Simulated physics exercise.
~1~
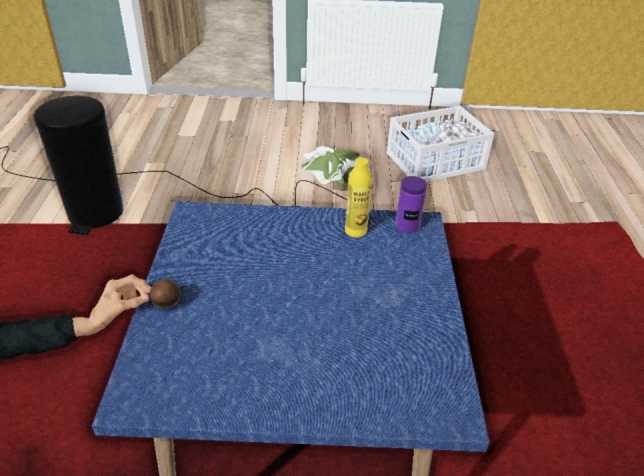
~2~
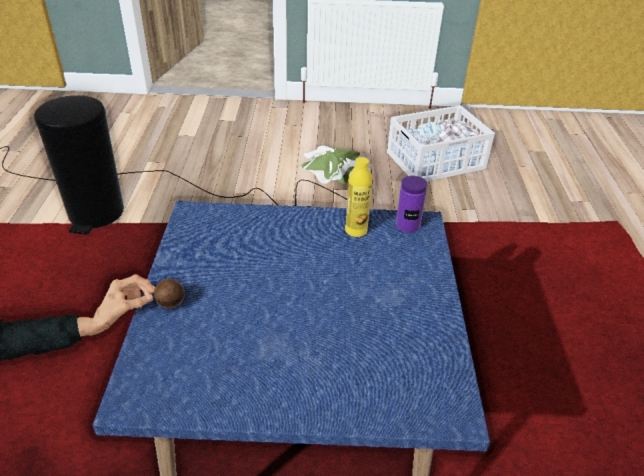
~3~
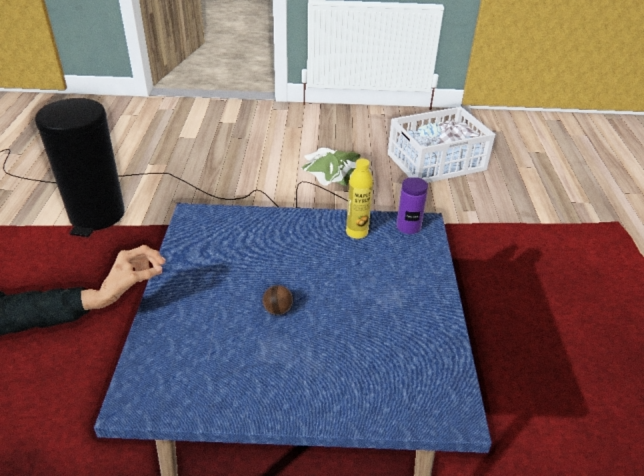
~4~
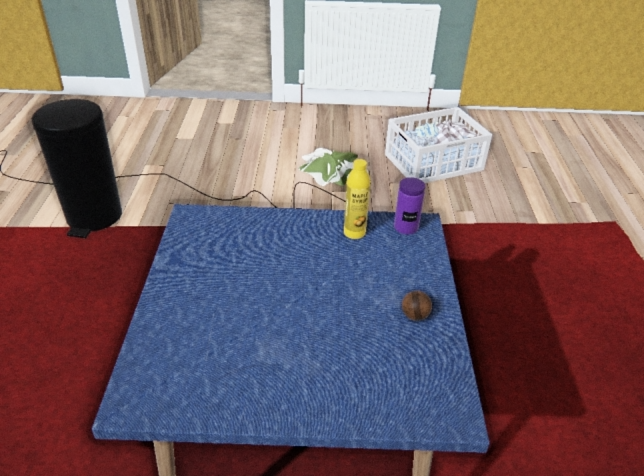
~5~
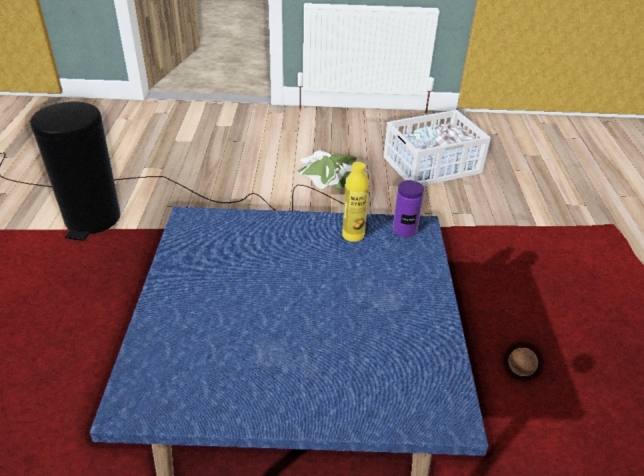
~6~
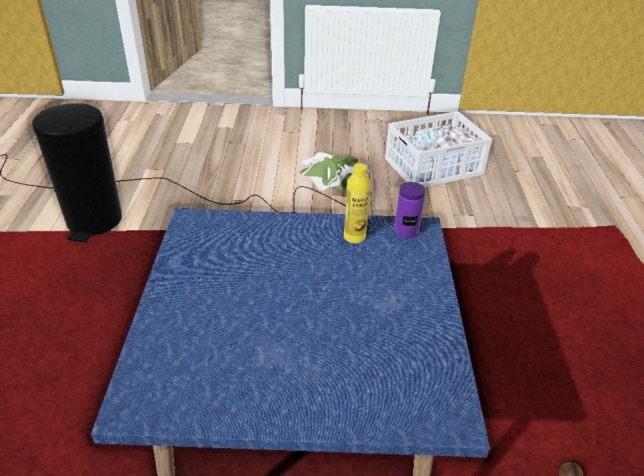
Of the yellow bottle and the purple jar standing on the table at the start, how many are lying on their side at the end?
None of them are lying down. The yellow bottle and the purple jar both still stand upright at the back of the table.
